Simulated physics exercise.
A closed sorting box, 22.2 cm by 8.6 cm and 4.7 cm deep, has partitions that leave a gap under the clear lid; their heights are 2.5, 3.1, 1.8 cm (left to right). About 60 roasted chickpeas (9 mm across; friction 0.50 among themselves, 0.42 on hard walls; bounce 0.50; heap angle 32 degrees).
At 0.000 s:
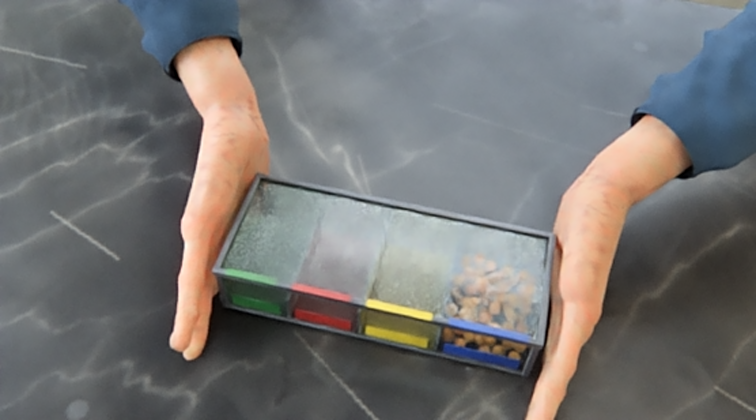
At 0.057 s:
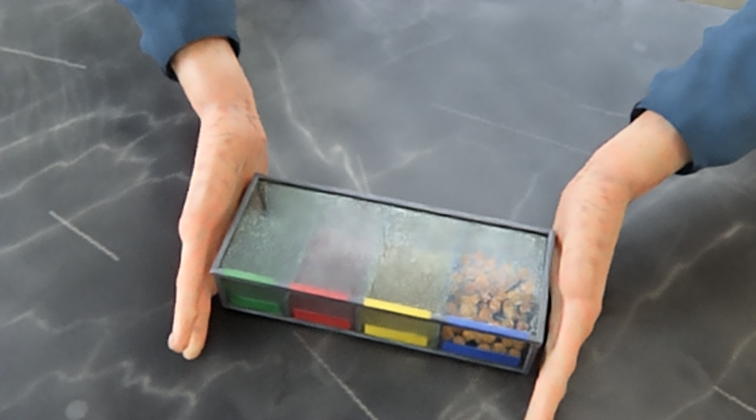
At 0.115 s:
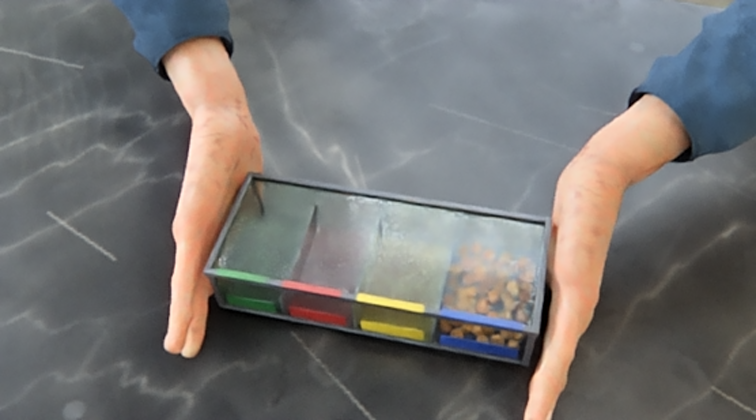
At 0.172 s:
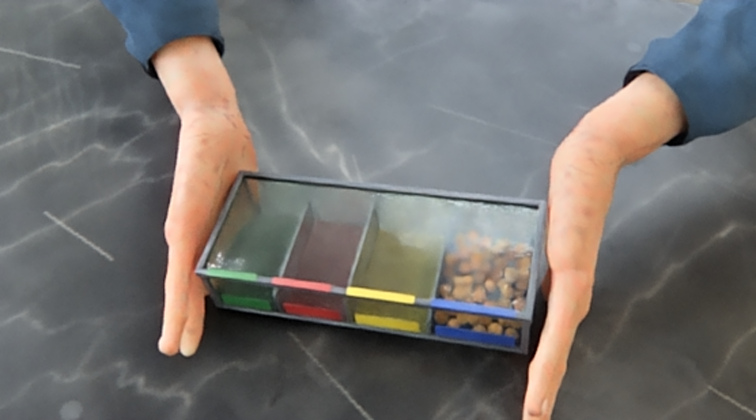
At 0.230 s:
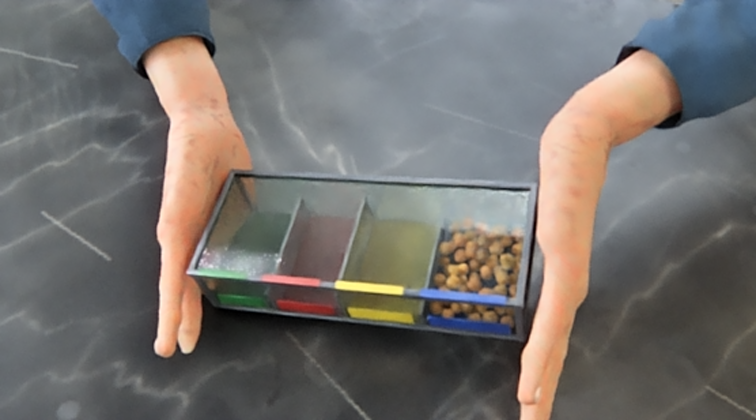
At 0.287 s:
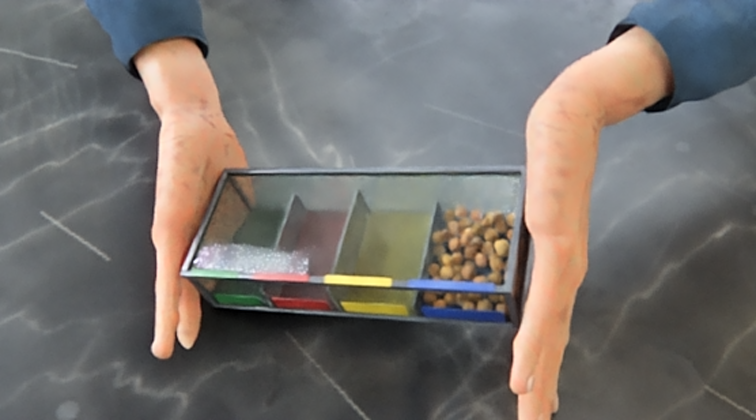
Two bare hands in blue sleeves, seen from above and in front over a dark grey marble surface with pale veins, hold a clear-lidded box between their palms. The box has four compartments marked green, red, yellow and blue from left to right, with brown roasted chickpeas in the blue one. The hands gradually tilt the box and shift it slightly left, while the chickpeas stay in the blue compartment and the view remains still.
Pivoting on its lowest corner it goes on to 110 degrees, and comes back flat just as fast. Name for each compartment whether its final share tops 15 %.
Red: No, blue: No, green: Yes, yellow: Yes.
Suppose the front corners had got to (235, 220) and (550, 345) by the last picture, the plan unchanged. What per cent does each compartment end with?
Red 0, blue 100, green 0, yellow 0.
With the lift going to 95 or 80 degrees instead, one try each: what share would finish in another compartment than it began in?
Some 95 and 45 per cent.
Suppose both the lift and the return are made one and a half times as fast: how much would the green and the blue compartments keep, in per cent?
Green 60; blue 0.
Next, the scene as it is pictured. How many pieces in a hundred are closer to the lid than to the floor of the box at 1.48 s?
Some 100 per cent.
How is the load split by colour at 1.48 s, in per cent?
Red 15; blue 20; green 10; yellow 55.
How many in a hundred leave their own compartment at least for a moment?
Some 100 per cent.
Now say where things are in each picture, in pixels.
In the first picture, box tilt 0 degrees, front corners at (220, 270) and (537, 341); blue 100 %.
In the second picture, box tilt 1 degrees, front corners at (218, 270) and (536, 338).
In the third picture, box tilt 5 degrees, front corners at (211, 270) and (532, 329), lowest corner left front.
In the fourth picture, box tilt 9 degrees, front corners at (203, 270) and (525, 315), lowest corner left front.
In the fifth picture, box tilt 14 degrees, front corners at (195, 271) and (516, 302), lowest corner left front.
In the sixth picture, box tilt 19 degrees, front corners at (188, 272) and (506, 288), lowest corner left front; blue 100 %. The box's pace is about 80 degrees a second.
After 1.48 s, tilt 110 degrees; red 15 %, blue 20 %, green 10 %, yellow 55 %.
Then, at 2.27 s, tilt 49 degrees; red 5 %, green 70 %, yellow 25 %.
Then, at 3.08 s, tilt 0 degrees; red 5 %, green 70 %, yellow 25 %.
In the end, at 3.5 s, red 5 %, blue 0 %, green 70 %, yellow 25 %.
